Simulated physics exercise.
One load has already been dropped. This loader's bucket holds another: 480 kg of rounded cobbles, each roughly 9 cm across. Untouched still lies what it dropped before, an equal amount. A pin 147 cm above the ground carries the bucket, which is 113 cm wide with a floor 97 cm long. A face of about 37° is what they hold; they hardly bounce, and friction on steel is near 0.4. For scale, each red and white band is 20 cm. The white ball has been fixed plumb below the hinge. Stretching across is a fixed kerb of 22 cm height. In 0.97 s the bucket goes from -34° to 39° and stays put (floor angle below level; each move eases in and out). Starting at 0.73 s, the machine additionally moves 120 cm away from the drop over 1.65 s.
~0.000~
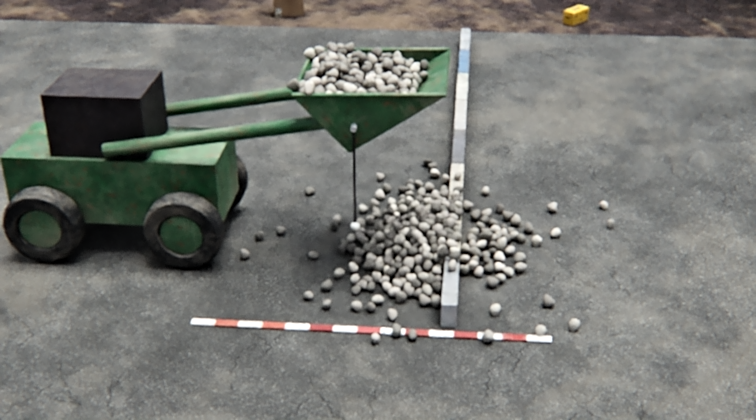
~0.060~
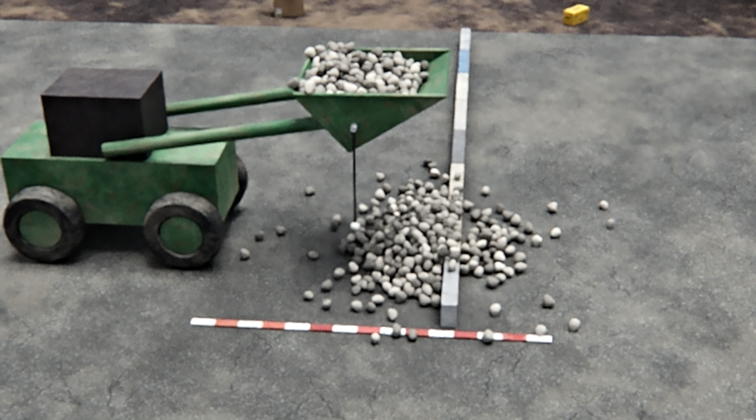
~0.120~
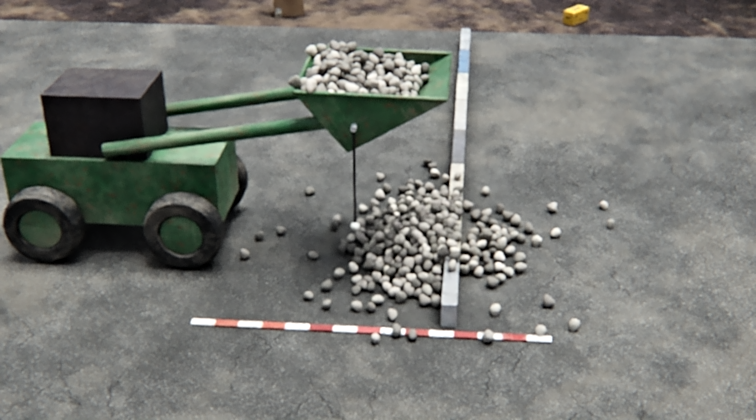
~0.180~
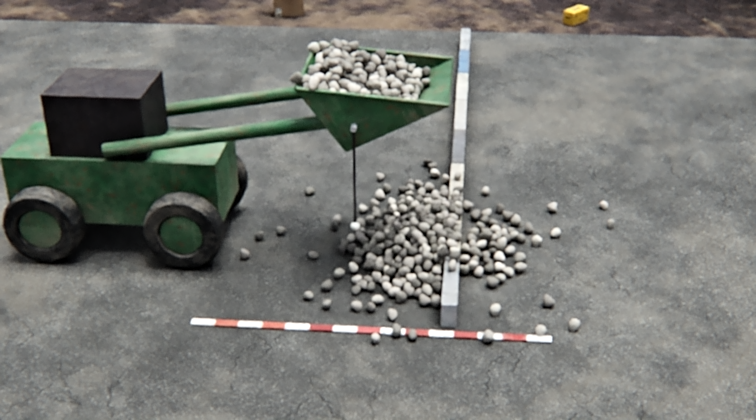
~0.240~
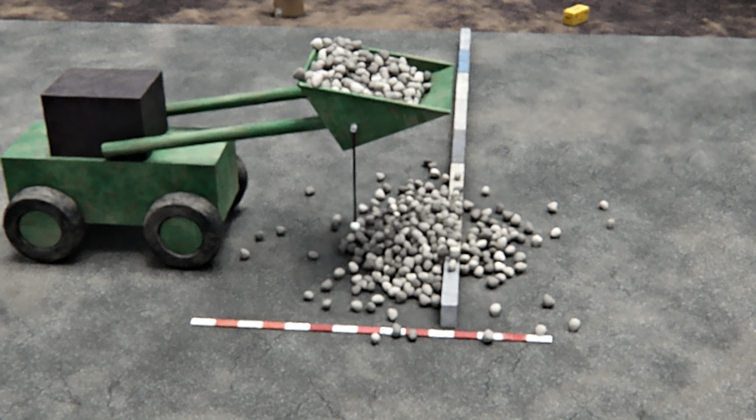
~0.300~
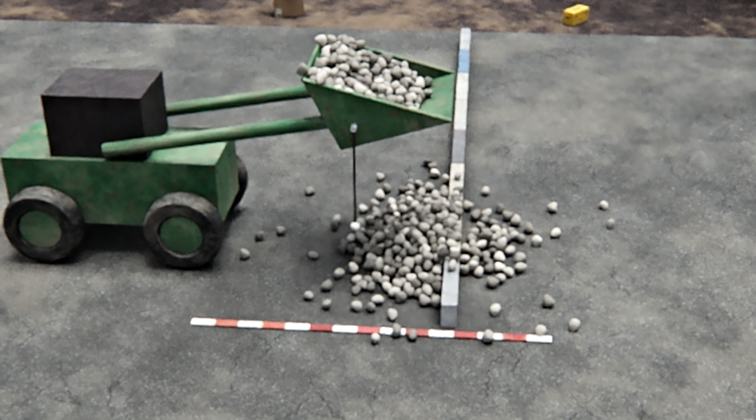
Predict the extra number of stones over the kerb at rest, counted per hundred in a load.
About 38 more per hundred stones.
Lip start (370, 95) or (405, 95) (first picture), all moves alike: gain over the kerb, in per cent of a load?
About 0 per cent for the first, 5 per cent for the second.
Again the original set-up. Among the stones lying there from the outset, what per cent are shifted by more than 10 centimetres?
Around 20 in a hundred.
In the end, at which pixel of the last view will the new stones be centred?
They end up centred around (430, 235).
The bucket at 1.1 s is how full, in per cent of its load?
Reading: Near 60 % of the load.
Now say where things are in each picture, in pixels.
Lip at (446, 95), floor tilted -34°, highest stones at (342, 54). The earlier load is highest near (441, 216), 33 cm above ground level, 86 % on this side of the kerb, 14 % over the kerb, in the first frame.
The bucket is at -33°, its lip at (446, 96); the top of the load is at (339, 54); the stones move at 0.1 m/s on average, in the second frame.
Lip at (447, 100), floor tilted -31°, highest stones at (338, 52); the stones move at 0.2 m/s on average, in the third frame.
The bucket is at -27°, its lip at (449, 106); the top of the load is at (336, 50); the stones move at 0.3 m/s on average, in the fourth frame.
Lip at (450, 113), floor tilted -23°, highest stones at (333, 48); the stones move at 0.4 m/s on average, in the fifth frame.
The bucket is at -17°, its lip at (451, 121); the top of the load is at (337, 45); the stones move at 0.4 m/s on average, in the sixth frame.
After 0.7 s the floor is at 28°; in per cent of one load, 100 in the bucket, 86 on this side of the kerb, 14 over the kerb; the foremost stones are at (566, 254).
After 1.1 s the floor is at 39°; in per cent of one load, 59 in the bucket, 126 on this side of the kerb, 15 over the kerb; the foremost stones are at (566, 254).
After 2.8 s the floor is at 39°; in per cent of one load, 0 in the bucket, 148 on this side of the kerb, 52 over the kerb; the foremost stones are at (690, 260).
After 5.6 s the floor is at 39°; in per cent of one load, 0 in the bucket, 148 on this side of the kerb, 52 over the kerb; the foremost stones are at (690, 260). Net gain over the kerb, 38.
